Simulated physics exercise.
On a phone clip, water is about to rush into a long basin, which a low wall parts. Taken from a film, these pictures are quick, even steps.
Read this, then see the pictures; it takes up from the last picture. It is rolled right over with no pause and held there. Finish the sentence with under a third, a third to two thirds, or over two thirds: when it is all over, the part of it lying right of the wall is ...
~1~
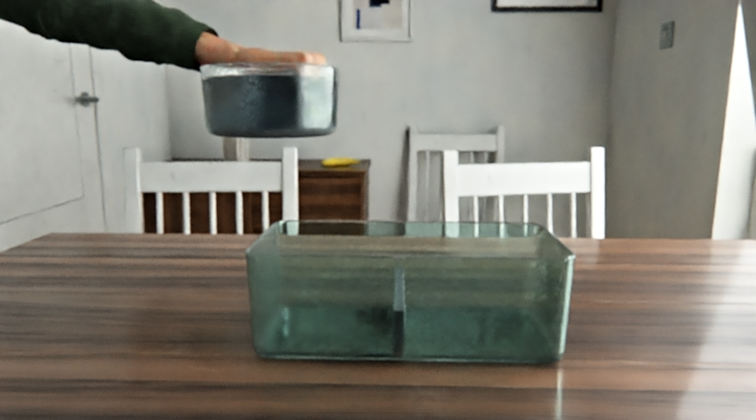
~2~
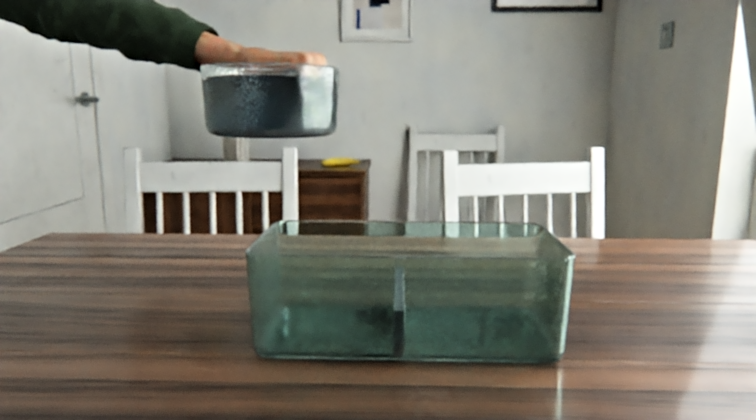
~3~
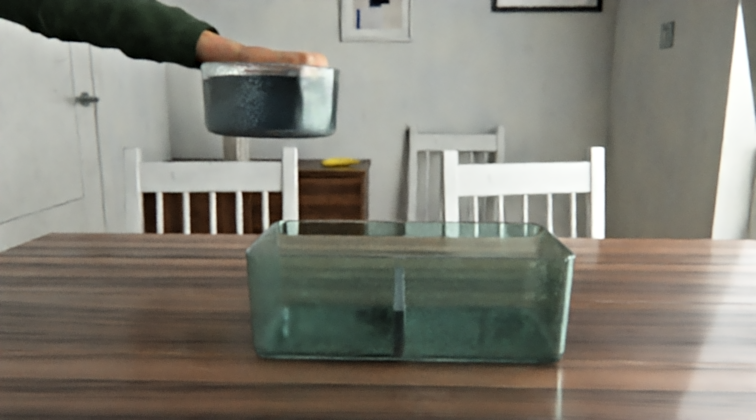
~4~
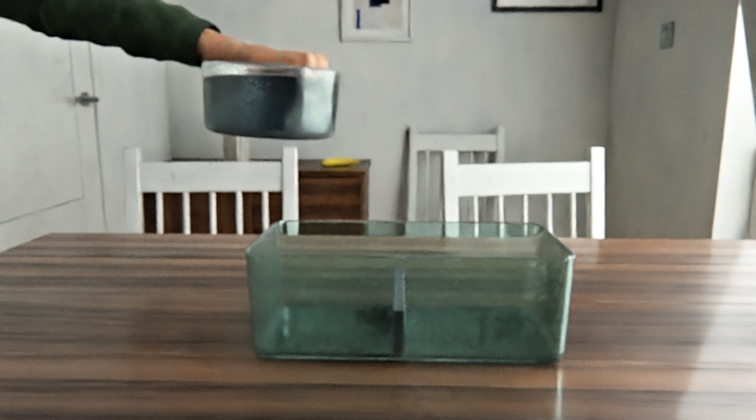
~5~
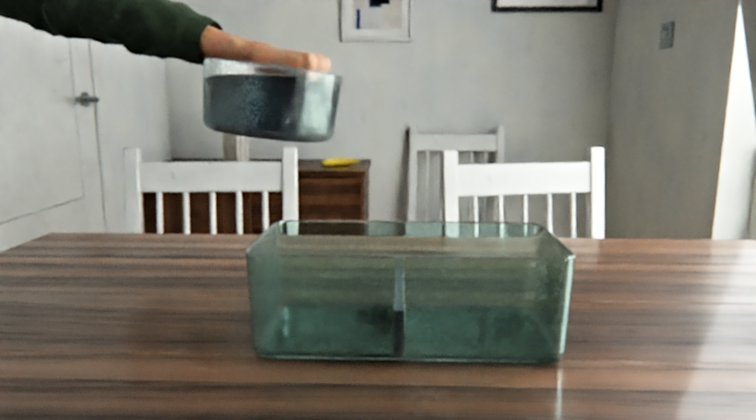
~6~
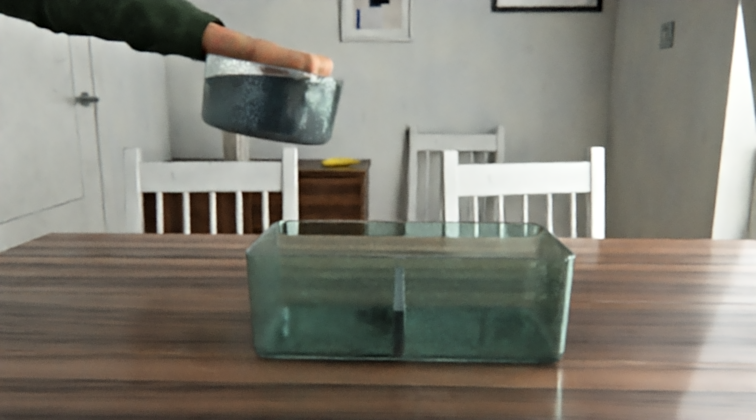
... a third to two thirds.
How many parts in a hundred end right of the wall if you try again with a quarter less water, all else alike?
Near 35 in a hundred.
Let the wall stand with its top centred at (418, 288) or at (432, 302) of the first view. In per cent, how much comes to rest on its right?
In turn some 25 and 15 in a hundred.
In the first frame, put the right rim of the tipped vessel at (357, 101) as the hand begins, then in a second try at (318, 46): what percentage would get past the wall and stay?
Estimate, in order: 65 and 40 per cent.
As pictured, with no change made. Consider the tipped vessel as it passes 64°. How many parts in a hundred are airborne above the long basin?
Estimated at 35 per cent or so.
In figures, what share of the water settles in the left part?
45 % or thereabouts.
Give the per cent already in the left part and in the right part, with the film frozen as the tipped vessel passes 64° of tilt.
Left part: Around 5 %. Right part: Around 5 %.
A moment on, the tilt is 64° and 56 per cent is still to pour, 4 is left of the wall and 7 right of it.
Next, the tilt is 95° and 11 per cent is still to pour, 26 is left of the wall and 53 right of it.
Then the tilt is 99° and 1 per cent is still to pour, 43 is left of the wall and 53 right of it.
Later the tilt is 99° and 0 per cent is still to pour, 46 is left of the wall and 53 right of it.
At rest 46 per cent lies left of the wall, 53 right of it and 1 outside.
